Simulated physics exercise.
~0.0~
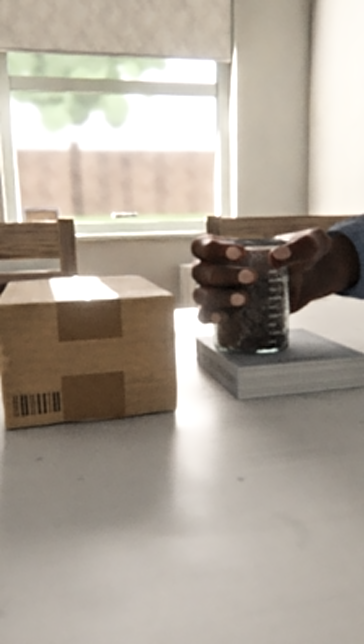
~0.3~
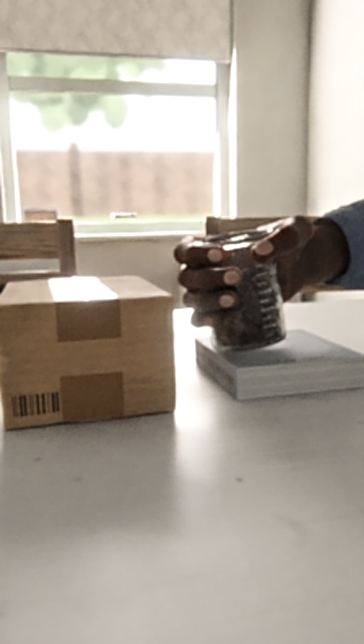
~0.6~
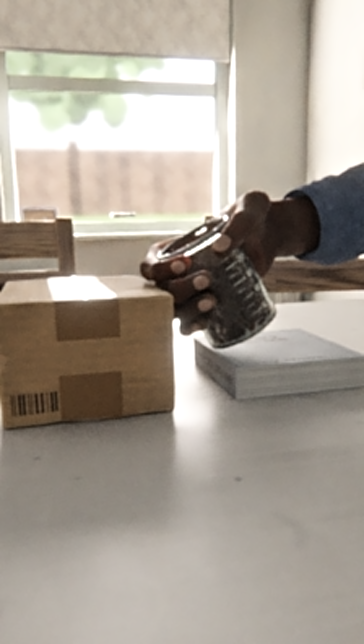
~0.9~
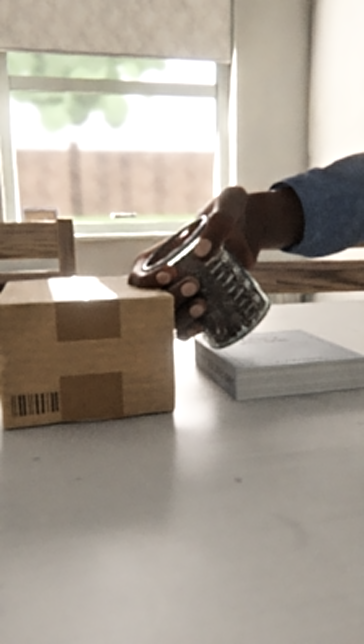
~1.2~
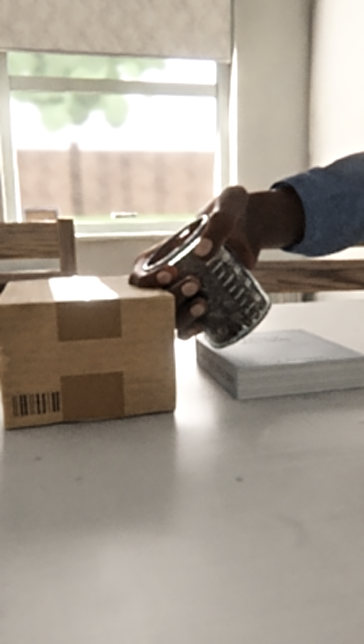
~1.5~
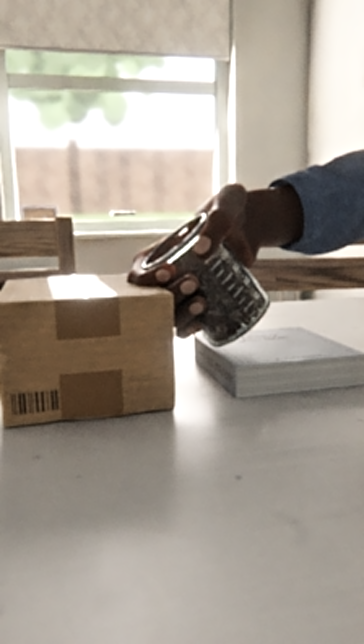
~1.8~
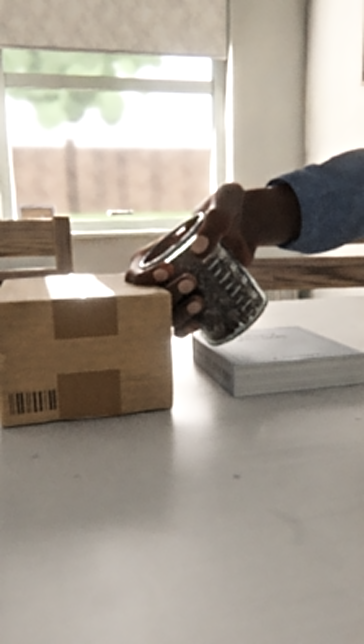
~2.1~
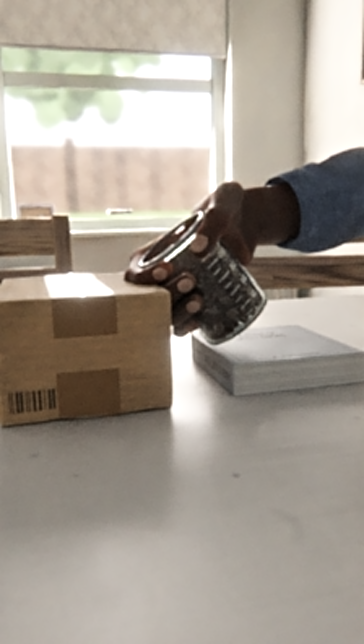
On a table by a window, a hand tilts a beaker left against a box.
